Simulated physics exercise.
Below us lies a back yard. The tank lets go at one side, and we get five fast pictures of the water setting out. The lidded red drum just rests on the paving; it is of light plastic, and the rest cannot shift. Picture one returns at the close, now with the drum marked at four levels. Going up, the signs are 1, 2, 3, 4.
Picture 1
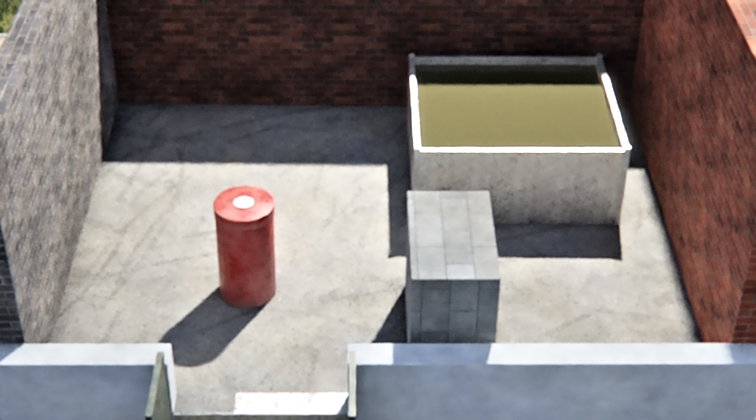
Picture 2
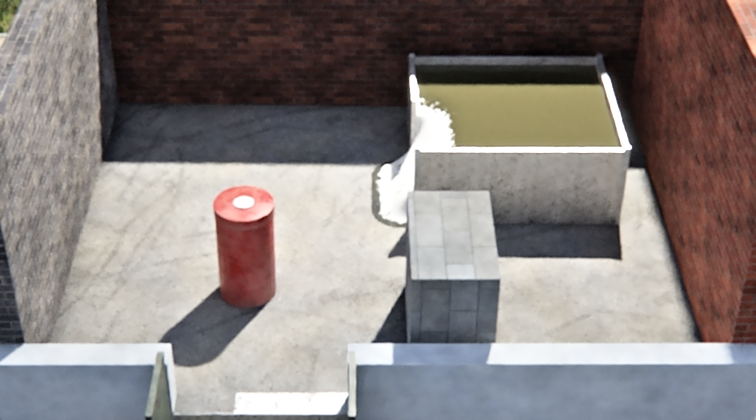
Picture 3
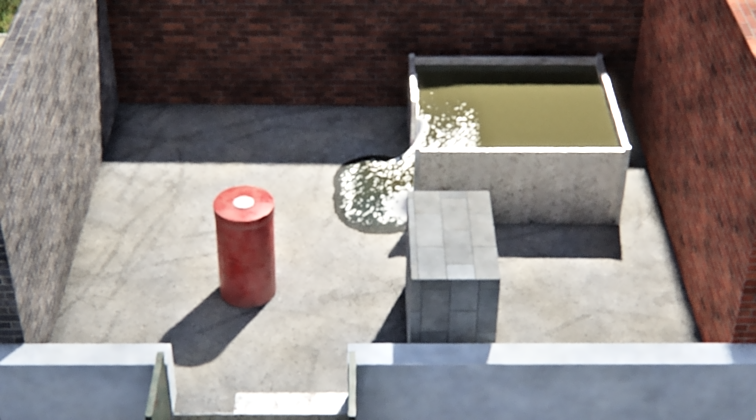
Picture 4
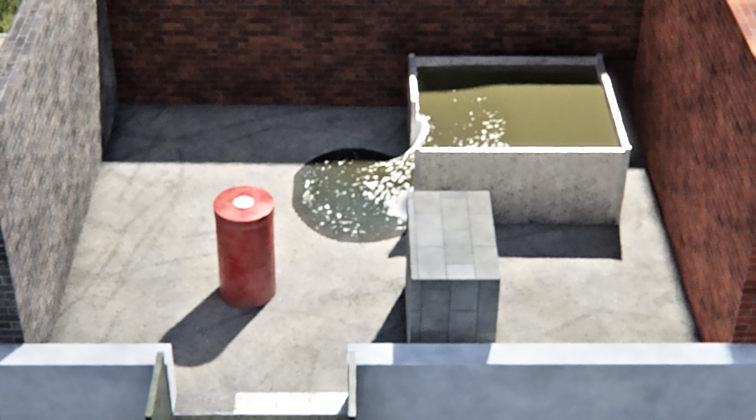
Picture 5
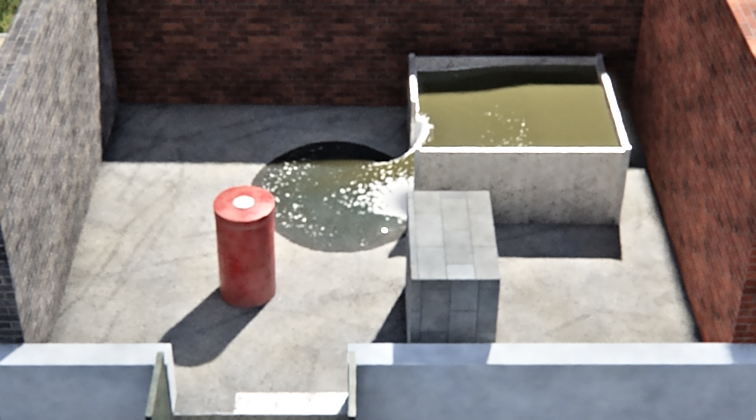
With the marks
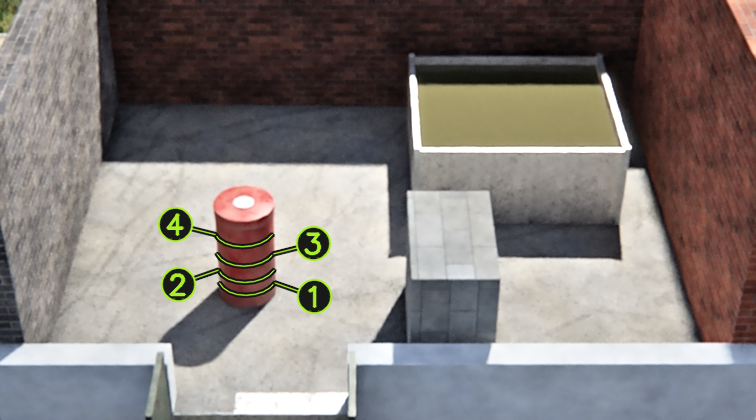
Water pours over the left side of a full concrete tank in a walled yard, foaming at first, then spreading across the ground in a widening, rounded pool towards a red drum on the left.
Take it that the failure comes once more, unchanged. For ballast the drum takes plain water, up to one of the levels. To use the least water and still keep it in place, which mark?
Use level 2.
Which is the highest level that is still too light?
That would be 1.
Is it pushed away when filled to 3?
No, not at all.
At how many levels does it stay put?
Three of them.
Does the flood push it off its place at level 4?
No, not at all.
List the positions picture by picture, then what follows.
The first picture shows lid of the red drum at (243, 203); tank full, its middle at (513, 108); open gate at (260, 348).
In the second picture, water covers 2 % of the ground, mostly out of sight from here.
In the third picture, 4 % of the ground under water, its edge towards the drum at (341, 195).
In the fourth picture, 7 % of the ground under water, its edge towards the drum at (314, 223).
The fifth picture shows lid of the red drum at (243, 203); 10 % of the ground under water, its edge towards the drum at (292, 235).
In lime, 1 at (245, 295); 2 at (244, 282); 3 at (243, 266); 4 at (242, 246); from the bottom up 1, 2, 3, 4.
With 1, it is pushed about its own width away.
With 2, it does not move.
With 3, it does not move.
With 4, it does not move.
